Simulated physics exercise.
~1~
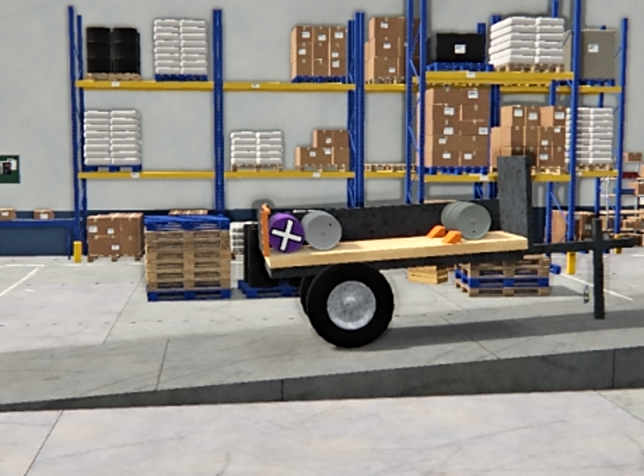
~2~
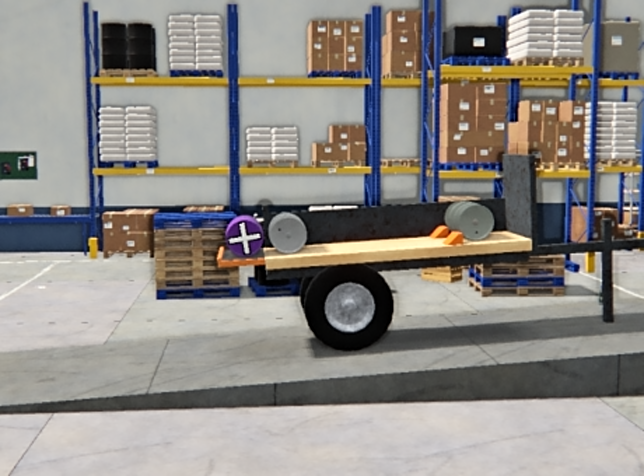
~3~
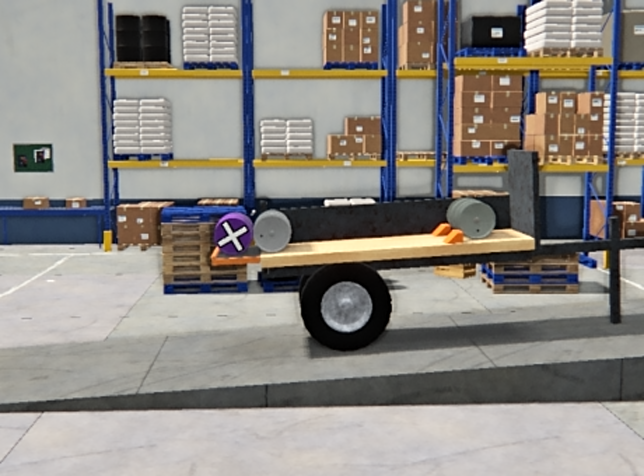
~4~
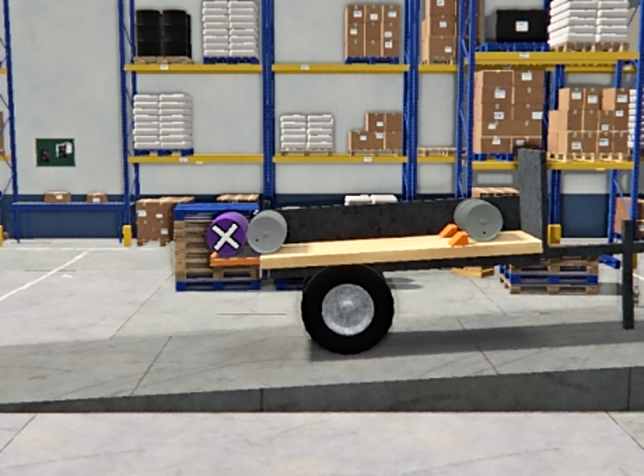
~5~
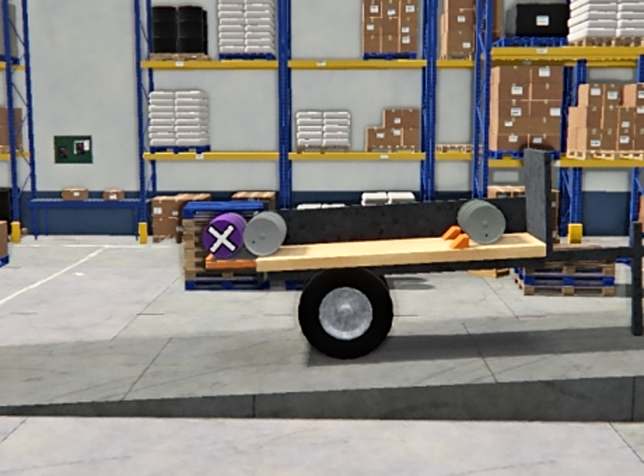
The clip shows a sloping trailer in a warehouse as its tailgate swings down, and a purple keg with a white cross rolls left onto it, followed by a gray keg. Another gray keg stays by an orange chock, and the purple one ends at rest on the lowered gate.
